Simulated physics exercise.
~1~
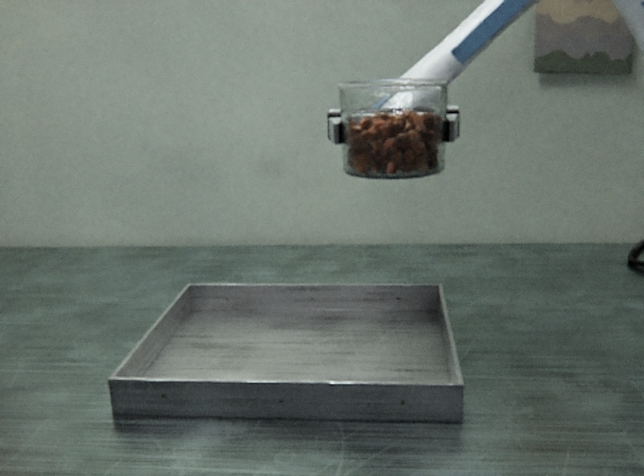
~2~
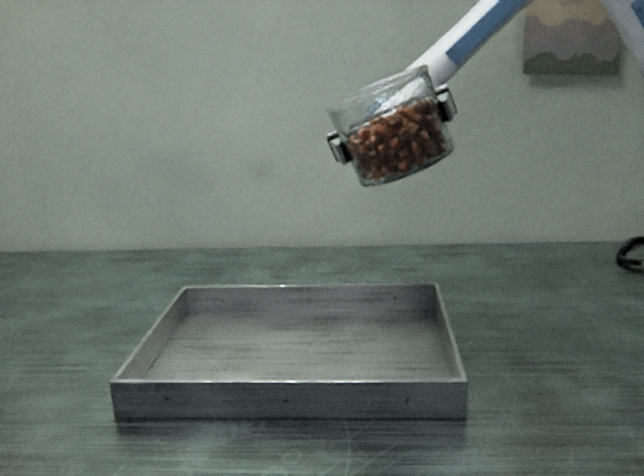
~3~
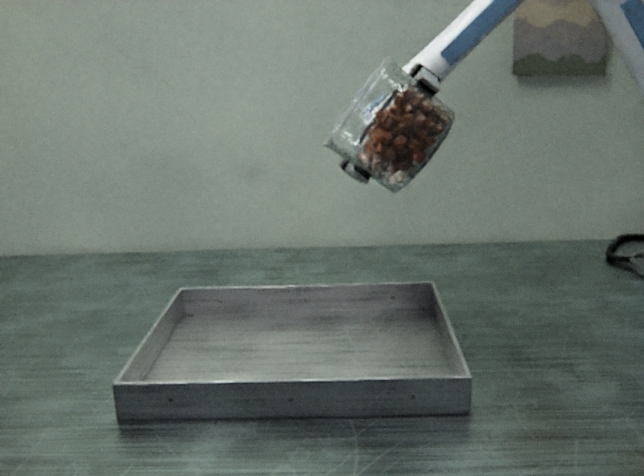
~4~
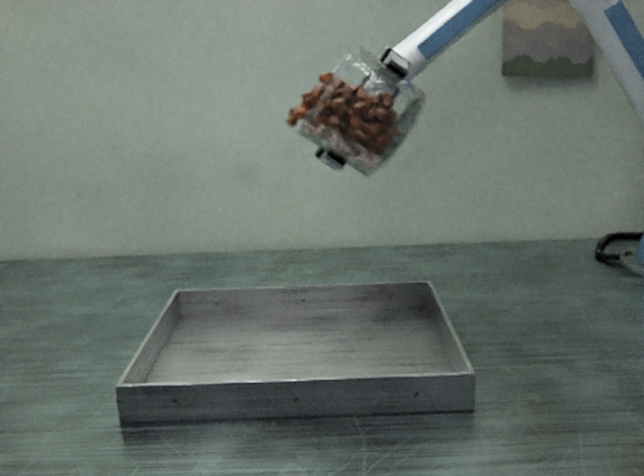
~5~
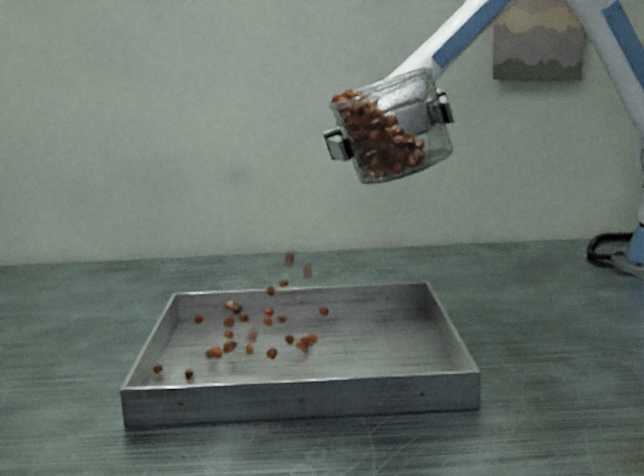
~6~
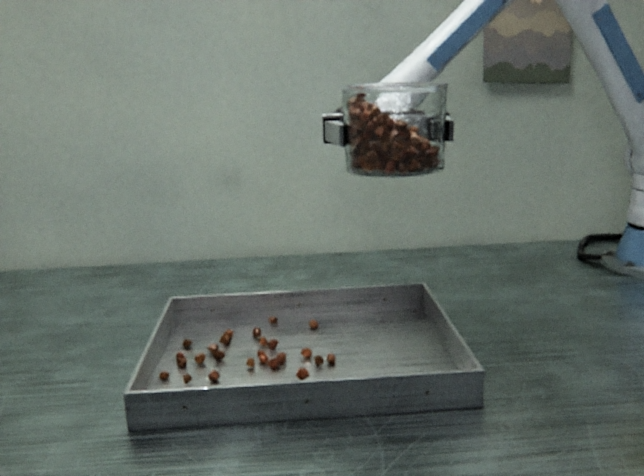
A clear tumbler of reddish-brown pellets, held by a robot arm above a shallow metal tray, tipped to the left until some spilled out and scattered across the tray, then swung back upright with most of the pellets still inside.
